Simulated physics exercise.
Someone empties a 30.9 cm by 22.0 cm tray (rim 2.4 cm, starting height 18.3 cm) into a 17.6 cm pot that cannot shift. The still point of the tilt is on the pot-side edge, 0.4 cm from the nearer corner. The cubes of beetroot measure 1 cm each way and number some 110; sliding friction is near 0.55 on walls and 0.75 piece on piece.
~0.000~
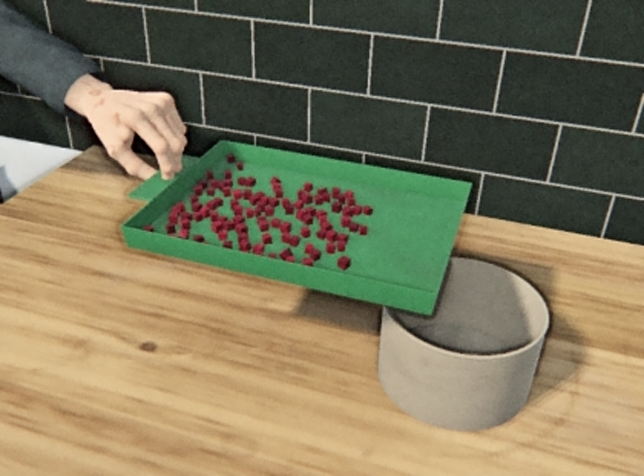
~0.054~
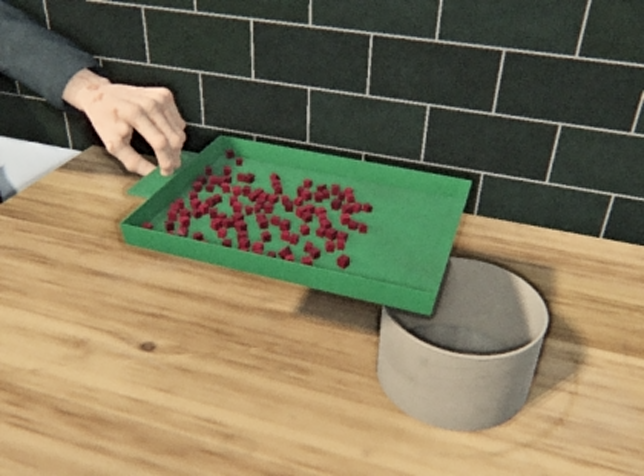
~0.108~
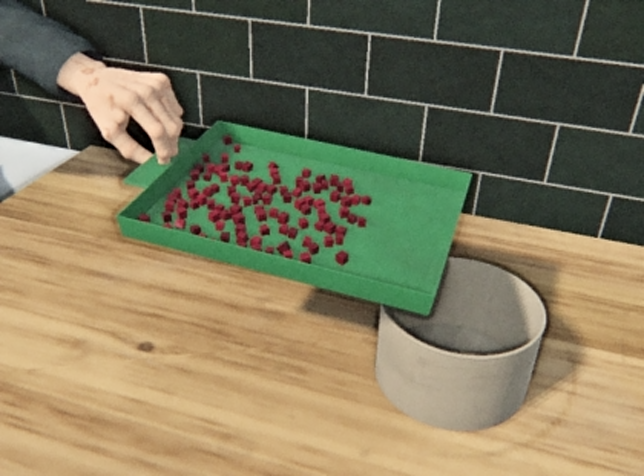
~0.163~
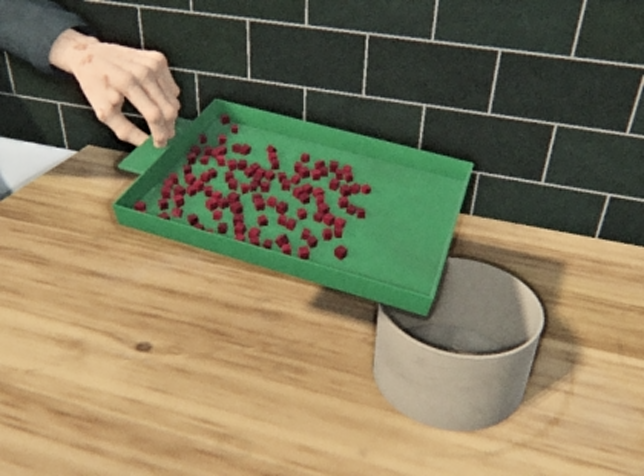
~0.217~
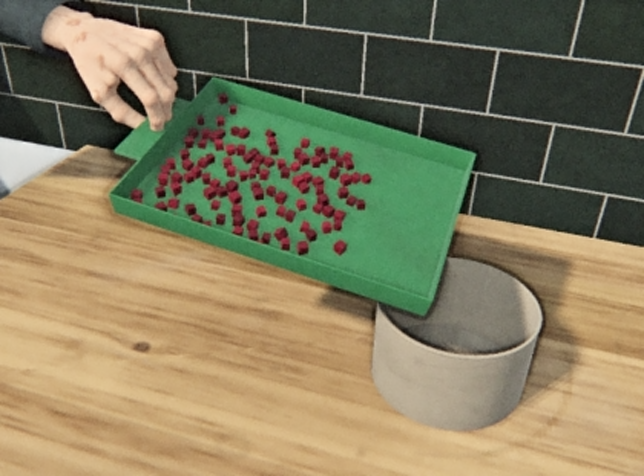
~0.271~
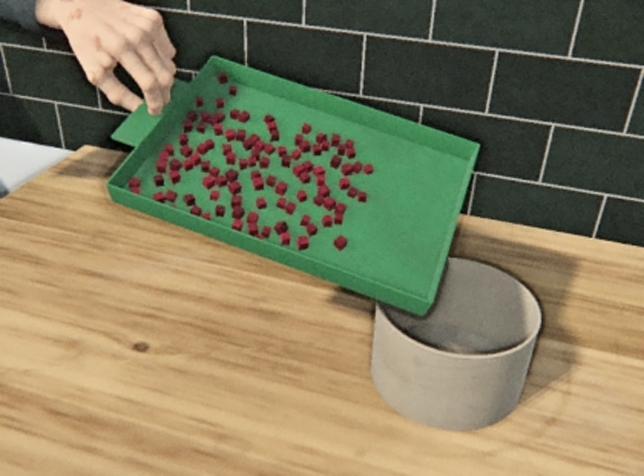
Green tray of small dark red cubes tilting steadily as a hand raises its left end, right edge above a grey pot.
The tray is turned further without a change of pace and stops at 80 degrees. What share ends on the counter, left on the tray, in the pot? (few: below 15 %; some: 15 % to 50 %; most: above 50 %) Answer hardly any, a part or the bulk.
Counter: The bulk, tray: A part, pot: Hardly any.
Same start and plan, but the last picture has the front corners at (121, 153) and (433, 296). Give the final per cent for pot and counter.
Pot 10, counter 40.
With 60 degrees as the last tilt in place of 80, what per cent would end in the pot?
Then about 0 per cent.
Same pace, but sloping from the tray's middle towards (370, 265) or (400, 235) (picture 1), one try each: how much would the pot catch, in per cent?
About 0 and 40 per cent.
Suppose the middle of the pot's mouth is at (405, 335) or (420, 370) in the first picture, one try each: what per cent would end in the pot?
Some 0 and 40 per cent.
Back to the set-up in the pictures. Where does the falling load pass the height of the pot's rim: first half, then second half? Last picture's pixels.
At about (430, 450), then at (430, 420).
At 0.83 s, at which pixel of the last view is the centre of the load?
Around (352, 261).
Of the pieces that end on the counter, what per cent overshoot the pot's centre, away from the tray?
Roughly 80 per cent.
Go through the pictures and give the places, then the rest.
The first picture shows tray tilt 0 degrees, front corners at (124, 226) and (433, 292); middle of the pieces at (258, 212); pot at (465, 302).
The second picture shows tray tilt 1 degrees, front corners at (123, 223) and (433, 293); middle of the pieces at (257, 209).
The third picture shows tray tilt 4 degrees, front corners at (120, 215) and (432, 294), lowest corner right front; middle of the pieces at (255, 200).
The fourth picture shows tray tilt 9 degrees, front corners at (116, 204) and (430, 296), lowest corner right front; middle of the pieces at (253, 187).
The fifth picture shows tray tilt 14 degrees, front corners at (112, 193) and (430, 298), lowest corner right front; middle of the pieces at (252, 174).
The sixth picture shows tray tilt 19 degrees, front corners at (110, 183) and (430, 300), lowest corner right front; middle of the pieces at (252, 162); pot at (457, 302). The tray's pace is about 90 degrees a second.
After 0.60 s, tilt 49 degrees; the tray holds 100 %, the pot 0 %.
After 0.83 s, tilt 69 degrees; the tray holds 90 %, the pot 0 %.
Then, at 1.16 s, tilt 80 degrees; the tray holds 45 %, the pot 0 %.
By 2.6 s all is still; counter 70 %, tray 30 %, pot 0 %.
